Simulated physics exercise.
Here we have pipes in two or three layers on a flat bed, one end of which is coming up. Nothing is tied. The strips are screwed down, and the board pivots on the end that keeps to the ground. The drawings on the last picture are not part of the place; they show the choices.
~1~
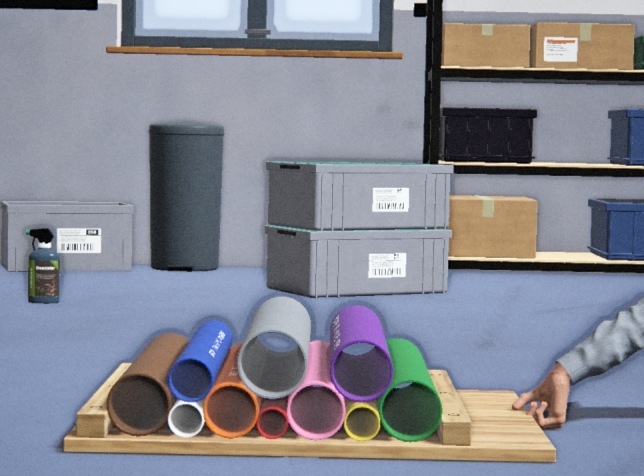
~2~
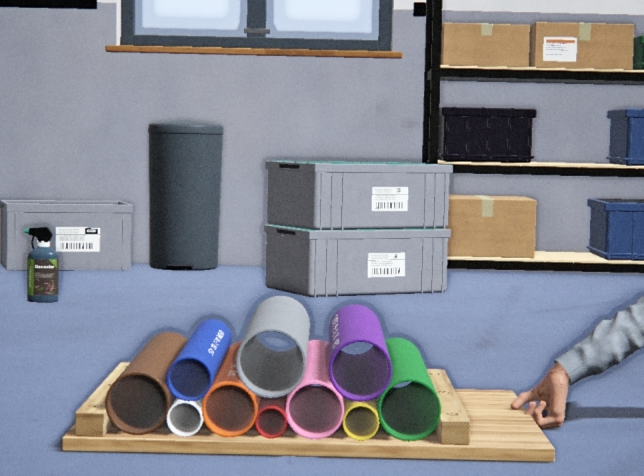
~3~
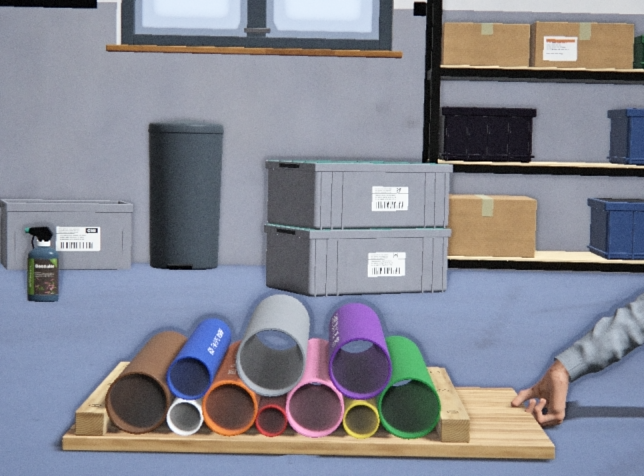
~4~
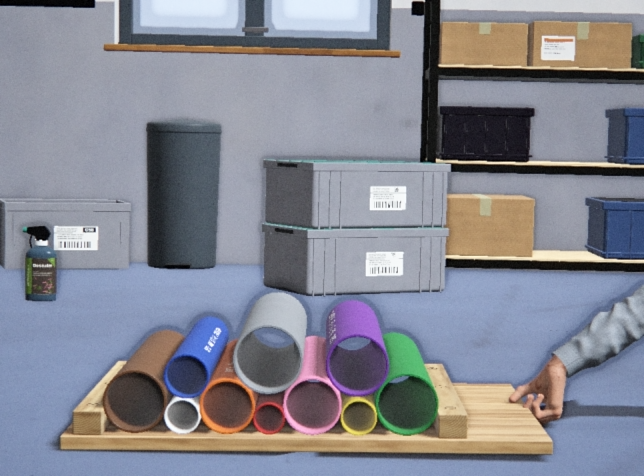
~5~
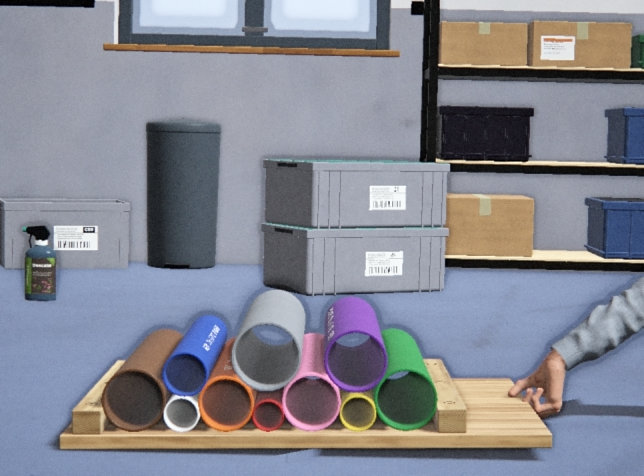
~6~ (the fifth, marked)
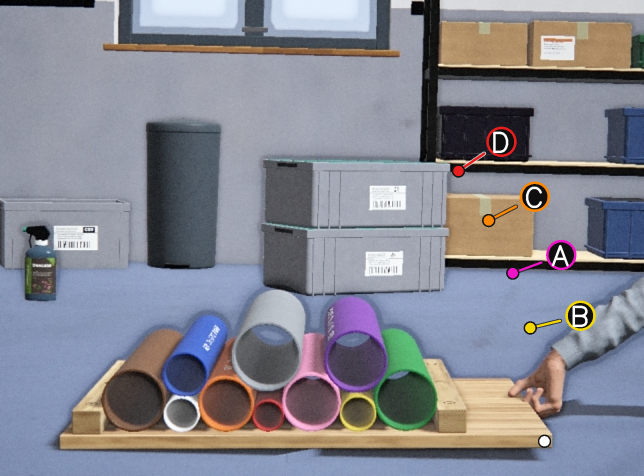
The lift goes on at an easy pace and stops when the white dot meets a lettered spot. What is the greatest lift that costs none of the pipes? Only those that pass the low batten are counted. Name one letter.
Up to D.
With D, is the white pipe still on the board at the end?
Yes, with D.
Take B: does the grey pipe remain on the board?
Yes, with B.
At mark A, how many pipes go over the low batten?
With A, none.
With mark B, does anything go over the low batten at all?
At B: No.
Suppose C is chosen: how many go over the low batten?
It comes to none.
On the marked copy, A at (513, 273); B at (530, 328); C at (489, 220); D at (458, 171); the white dot at (544, 441).
With D. Early on, board at 20°.
Further on, board at 36°.
At the end, board at 36°, none over the low batten.
As for the rest, A none over the low batten; B none over the low batten; C none over the low batten.
